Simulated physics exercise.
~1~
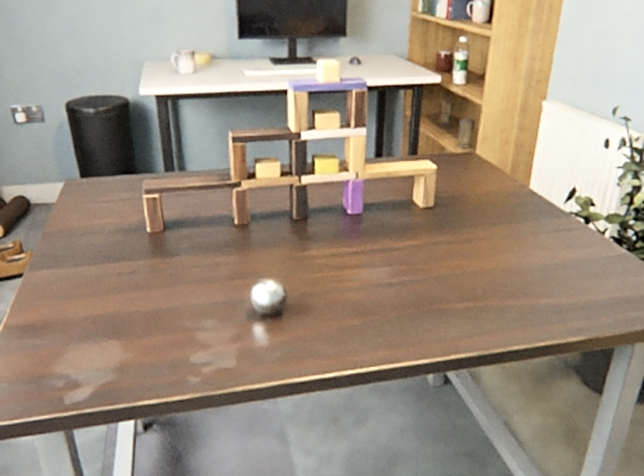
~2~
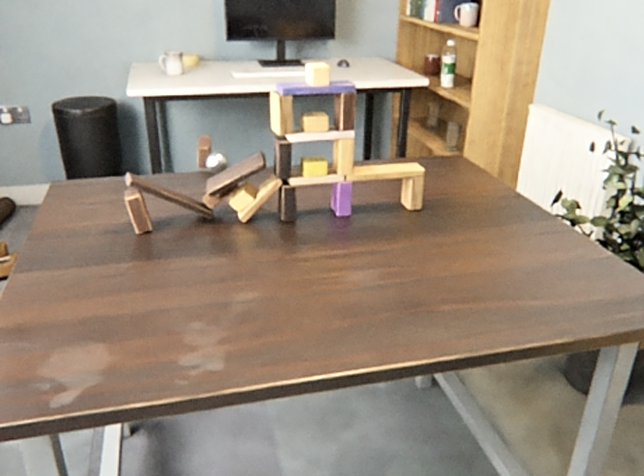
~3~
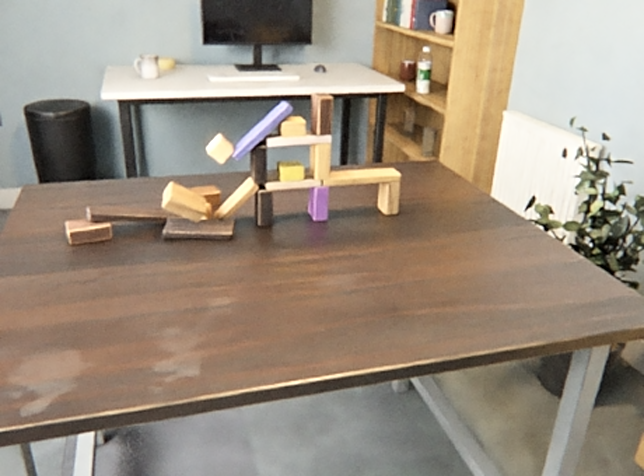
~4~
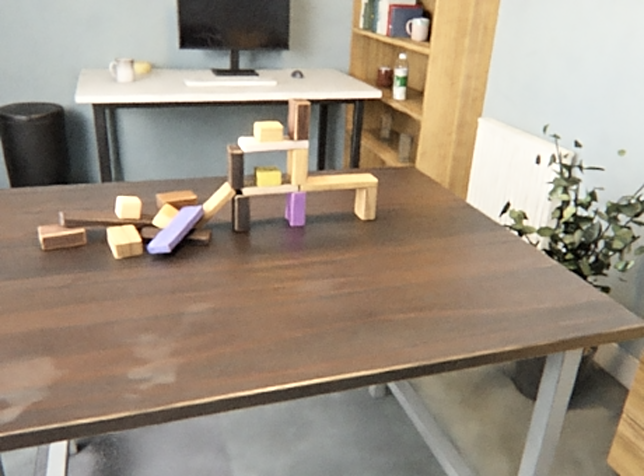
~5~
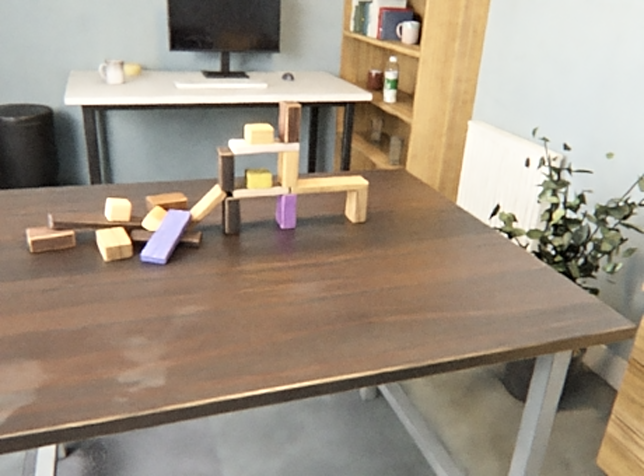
A steel ball rolled across a dark table into a tower of wooden blocks, toppling its left side and sending the blue-purple plank sliding down onto the pile, while the right side stayed standing with the yellow block and purple post still in place.
